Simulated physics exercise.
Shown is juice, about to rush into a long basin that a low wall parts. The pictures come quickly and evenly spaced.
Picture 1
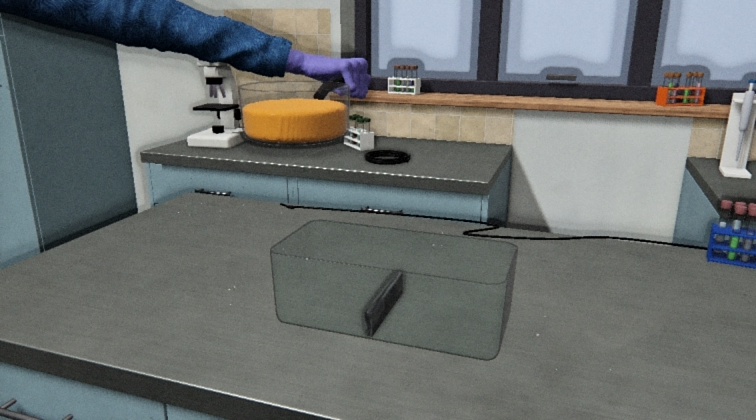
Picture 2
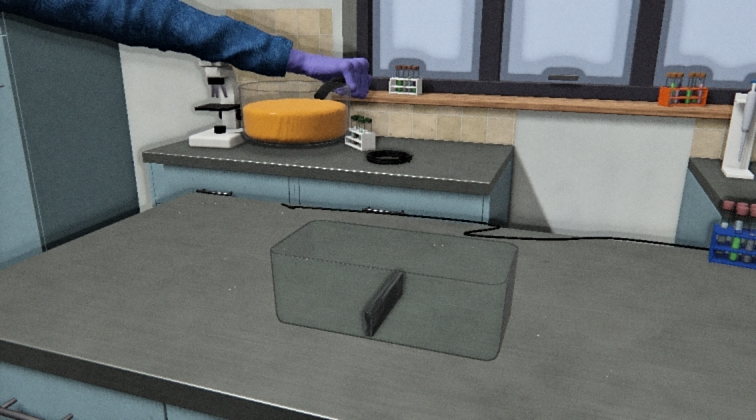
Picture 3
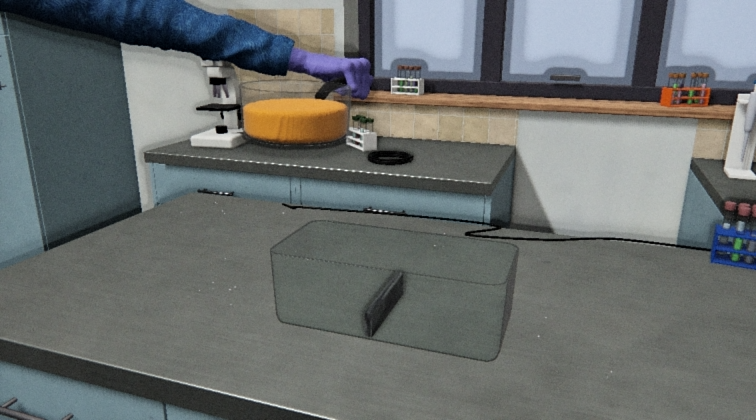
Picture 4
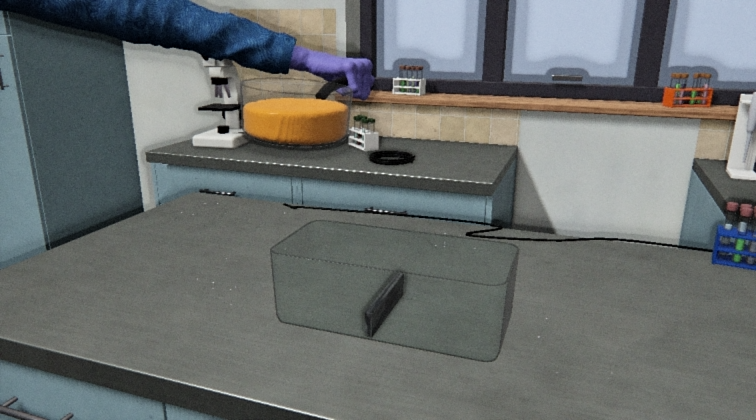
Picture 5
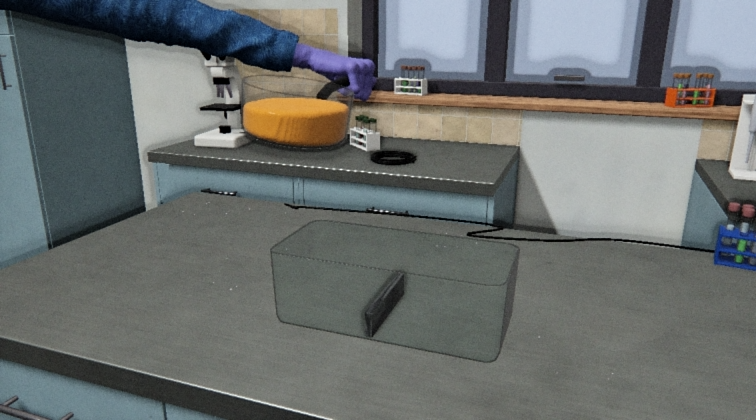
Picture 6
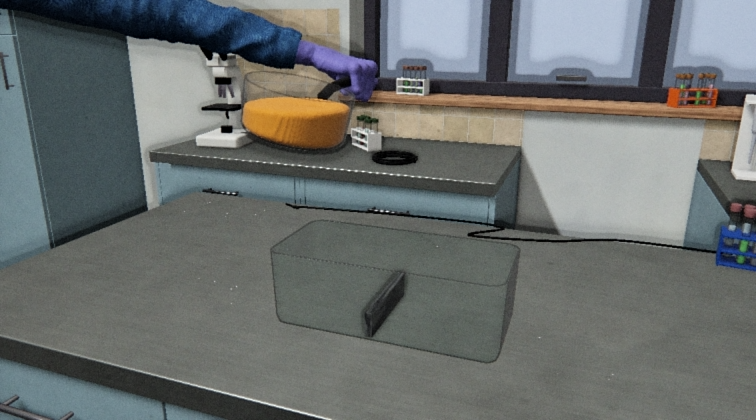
Laboratory with a purple-gloved hand gradually tilting a clear container of orange juice rightward behind an empty, low-walled transparent basin.
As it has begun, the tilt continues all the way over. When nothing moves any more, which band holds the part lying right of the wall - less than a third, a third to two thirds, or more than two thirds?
The amount right of the wall is going to settle in the middle, one third to two thirds.
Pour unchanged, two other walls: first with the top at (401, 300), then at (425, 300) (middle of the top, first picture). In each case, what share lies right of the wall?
Roughly 25 % and then 10 %.
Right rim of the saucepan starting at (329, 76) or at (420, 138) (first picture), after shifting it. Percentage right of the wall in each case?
First try 30 %, second try 90 %.
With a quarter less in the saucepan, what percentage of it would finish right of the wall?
Result: Around 30 per cent.
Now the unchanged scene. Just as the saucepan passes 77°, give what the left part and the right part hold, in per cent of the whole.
Left part close to 0 in a hundred, right part close to 5.
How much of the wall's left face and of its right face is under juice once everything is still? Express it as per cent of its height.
The left side sits at 50 per cent and the right side at 40.
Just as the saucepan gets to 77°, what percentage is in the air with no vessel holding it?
Roughly 45 percent.
A moment on, the saucepan is tipped on its side and 46 per cent is still to pour, 2 is left of the wall and 5 right of it.
Next, the saucepan is tipped right over and 5 per cent is still to pour, 38 is left of the wall and 45 right of it.
Then the saucepan is tipped right over and 0 per cent is still to pour, 52 is left of the wall and 47 right of it.
Later the saucepan is tipped right over and 0 per cent is still to pour, 52 is left of the wall and 47 right of it.
In the end 52 per cent lies left of the wall, 47 right of it and 1 outside.
